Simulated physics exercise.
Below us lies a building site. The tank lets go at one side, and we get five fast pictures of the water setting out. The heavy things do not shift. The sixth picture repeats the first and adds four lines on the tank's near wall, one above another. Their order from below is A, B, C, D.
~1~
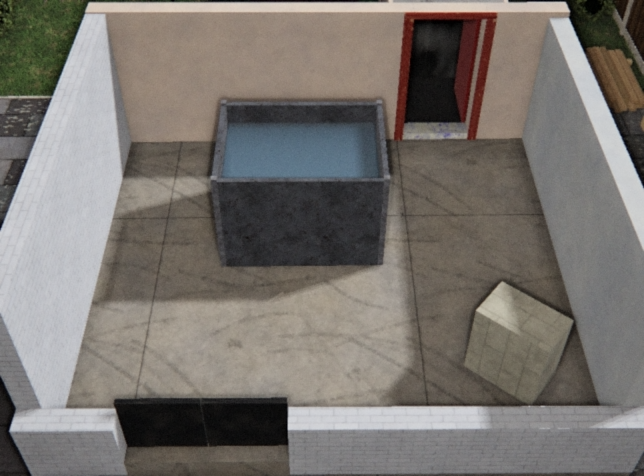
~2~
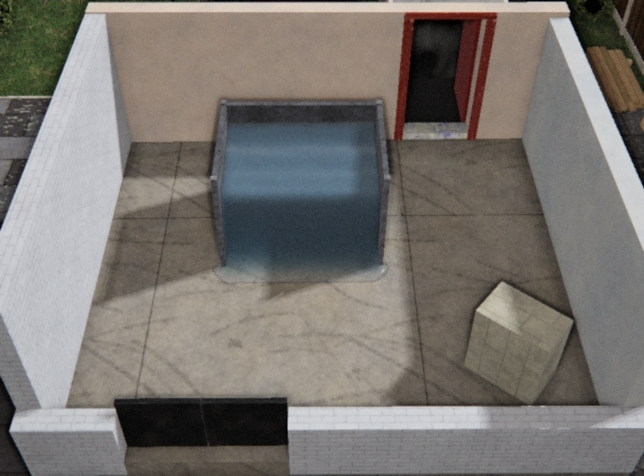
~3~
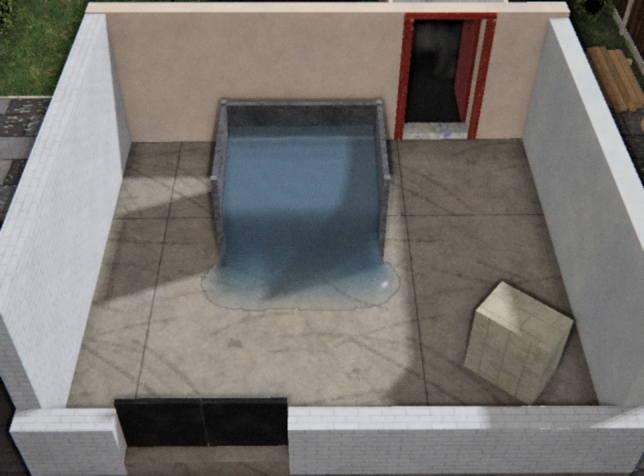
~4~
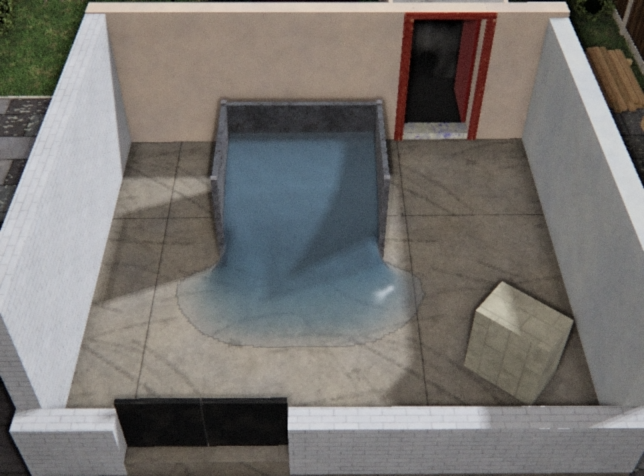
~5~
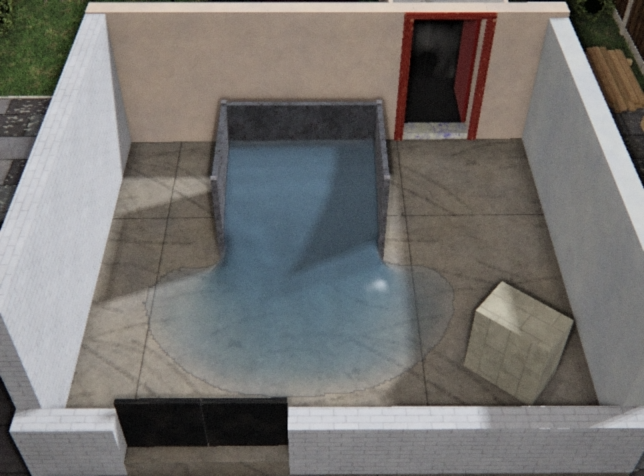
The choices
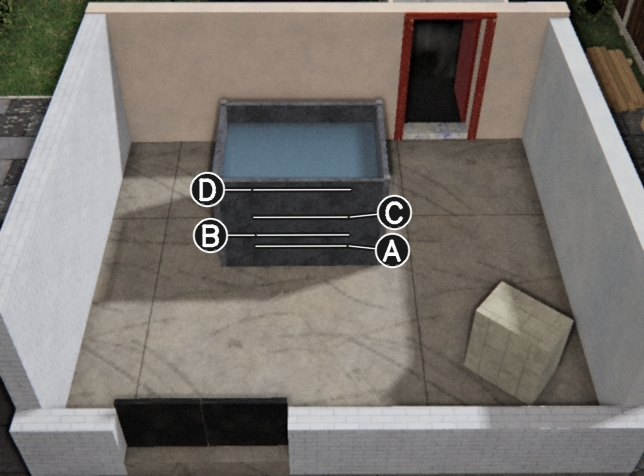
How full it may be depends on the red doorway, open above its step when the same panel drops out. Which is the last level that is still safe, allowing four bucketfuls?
C.
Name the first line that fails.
That would be D.
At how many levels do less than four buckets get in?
Three.
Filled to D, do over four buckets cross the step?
Yes, that goes wrong.
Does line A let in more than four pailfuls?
No, not at all.
On the marked copy, A at (302, 246); B at (301, 235); C at (301, 217); D at (301, 189); from the bottom up A, B, C, D.
With A, nothing gets over.
With B, nothing gets over.
With C, a bucket or two gets in.
With D, about 10 bucketfuls get in.
